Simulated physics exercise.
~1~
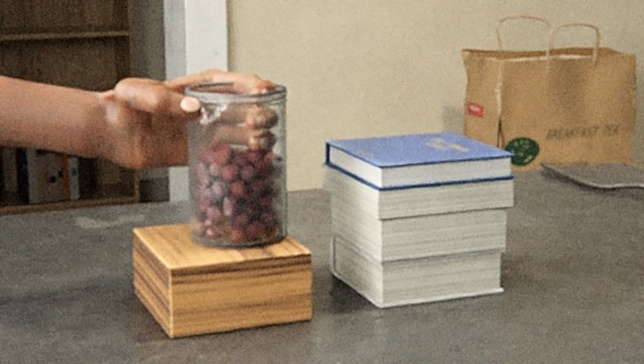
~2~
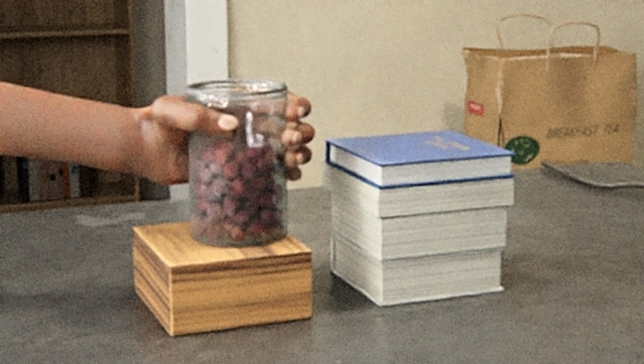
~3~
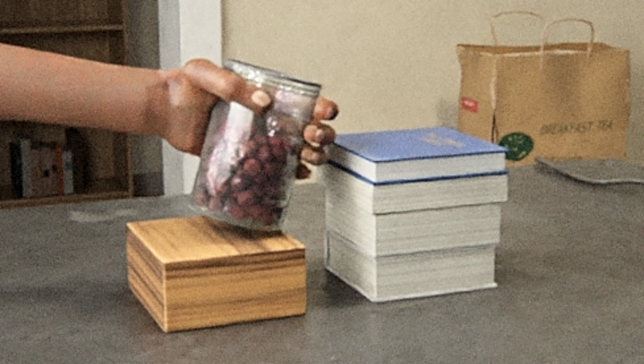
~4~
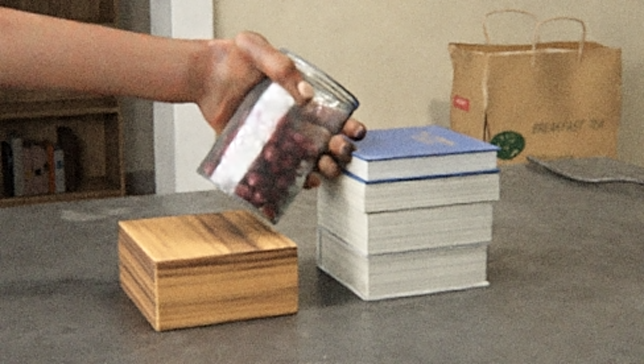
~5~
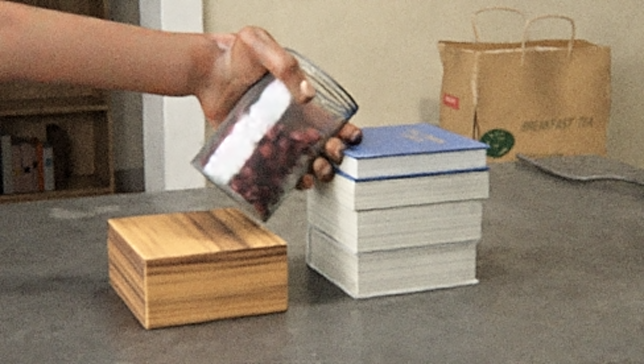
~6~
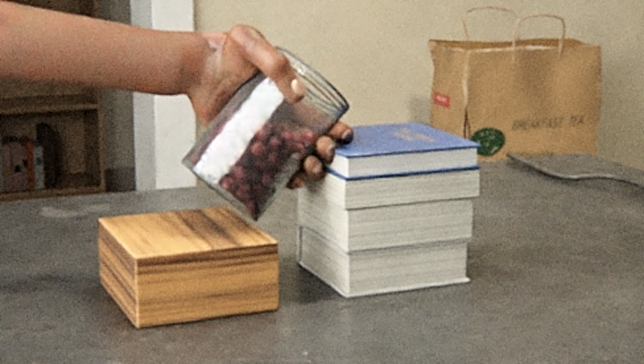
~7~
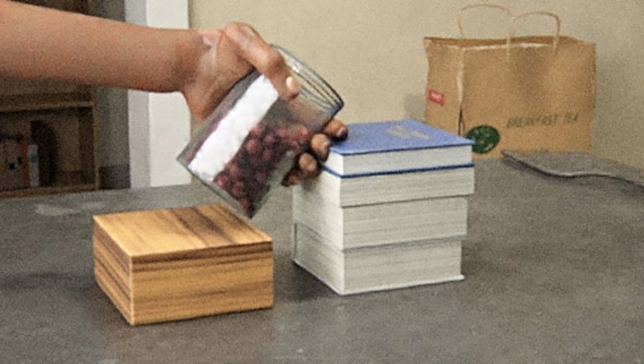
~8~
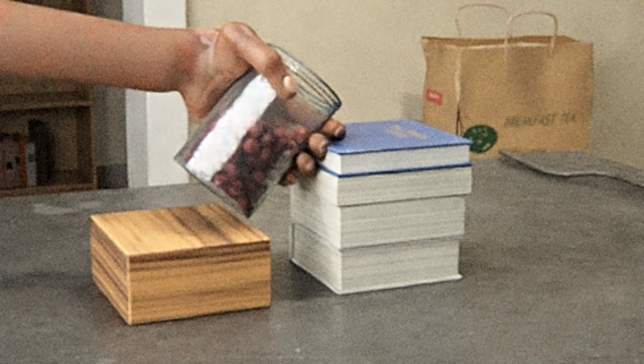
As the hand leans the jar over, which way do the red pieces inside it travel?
They move to the right, carried along with the jar towards the pile of books.
On a dark grey tabletop, an open glass jar partly filled with small, dark red, berry-like pieces stands upright on a wooden block, beside a pile of thick books topped with a blue one. A hand reaching in from the left shifts its hold from the top of the jar to its side. It lifts the jar and leans it over to the right, towards the books, as the view pans slightly right. The jar comes to rest against the pile, still tilted in the hand. The pieces all stay inside, and the block and books remain in place.
